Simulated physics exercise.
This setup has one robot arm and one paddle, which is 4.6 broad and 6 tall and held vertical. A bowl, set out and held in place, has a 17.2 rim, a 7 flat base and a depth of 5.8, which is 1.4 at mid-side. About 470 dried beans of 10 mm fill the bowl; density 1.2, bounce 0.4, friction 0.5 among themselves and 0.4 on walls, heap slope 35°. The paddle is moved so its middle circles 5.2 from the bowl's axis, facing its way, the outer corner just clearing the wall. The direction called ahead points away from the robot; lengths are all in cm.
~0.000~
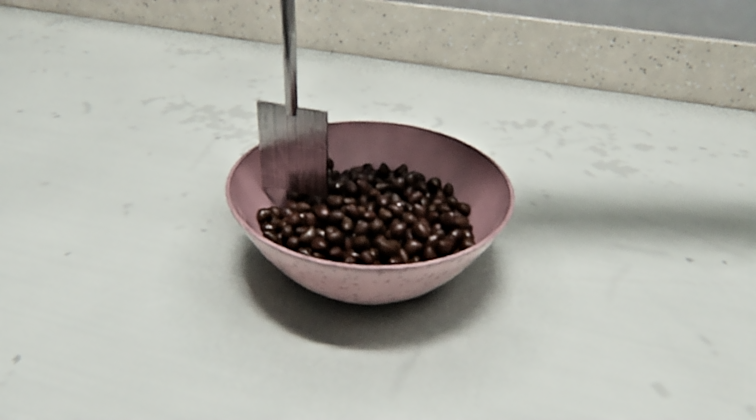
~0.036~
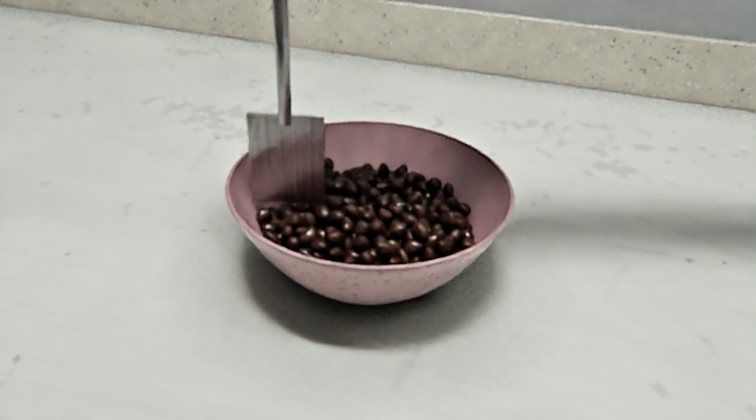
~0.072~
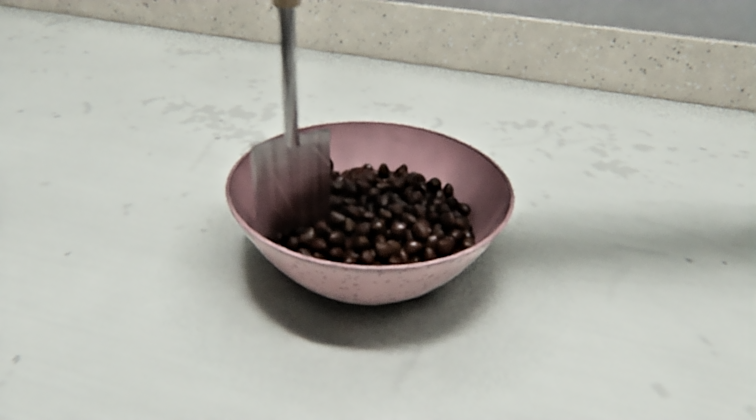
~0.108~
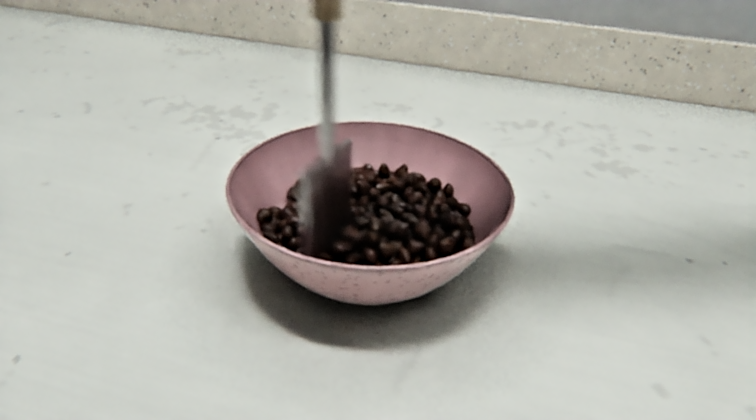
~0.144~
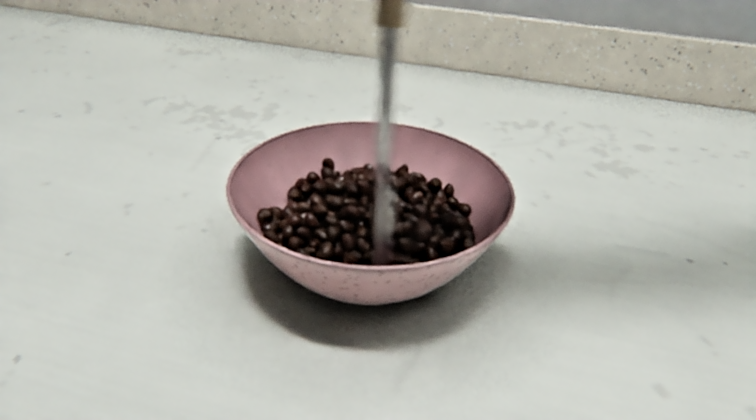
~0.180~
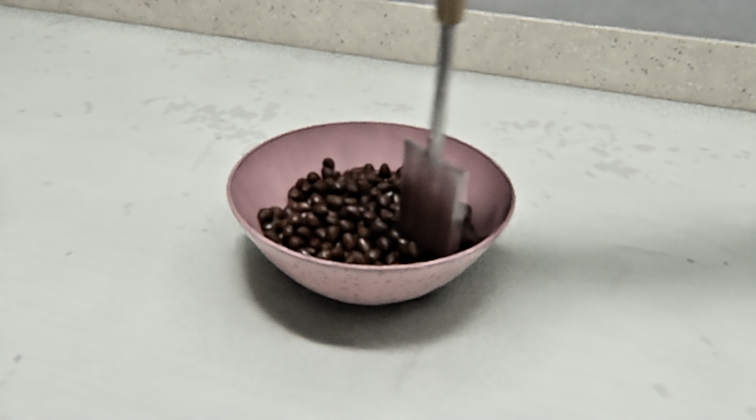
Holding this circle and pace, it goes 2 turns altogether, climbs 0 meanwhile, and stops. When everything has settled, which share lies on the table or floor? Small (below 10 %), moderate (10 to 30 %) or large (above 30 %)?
Moderate.
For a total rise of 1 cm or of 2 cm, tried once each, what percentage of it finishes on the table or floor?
Some 5 and some 0 per cent.
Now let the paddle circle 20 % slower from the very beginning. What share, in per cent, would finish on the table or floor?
Estimated share: Near 10 %.
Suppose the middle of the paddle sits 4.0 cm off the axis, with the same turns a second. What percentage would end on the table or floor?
Then some 55 percent.
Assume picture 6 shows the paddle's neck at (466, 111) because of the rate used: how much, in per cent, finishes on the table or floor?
I'd say near 15 per cent.
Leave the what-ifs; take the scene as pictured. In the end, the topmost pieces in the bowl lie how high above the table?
4.5 cm, roughly.
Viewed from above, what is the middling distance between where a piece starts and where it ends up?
0 cm.
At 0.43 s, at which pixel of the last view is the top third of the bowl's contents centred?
(332, 220), roughly.
After 0.43 s, 7° round, highest piece 8 above the table; 435 in the bowl, 8 on the table or floor, 25 in flight or on the tool.
After 0.68 s, 230° round, highest piece 7 above the table; 413 in the bowl, 52 on the table or floor, 3 in flight or on the tool.
After 1.00 s, 0° round, highest piece 6 above the table; 405 in the bowl, 63 on the table or floor.
After 1.70 s, 0° round, highest piece 4 above the table; 405 in the bowl, 63 on the table or floor.
At rest, 405 in the bowl, 63 on the table or floor. That is 13 % on the table or floor.
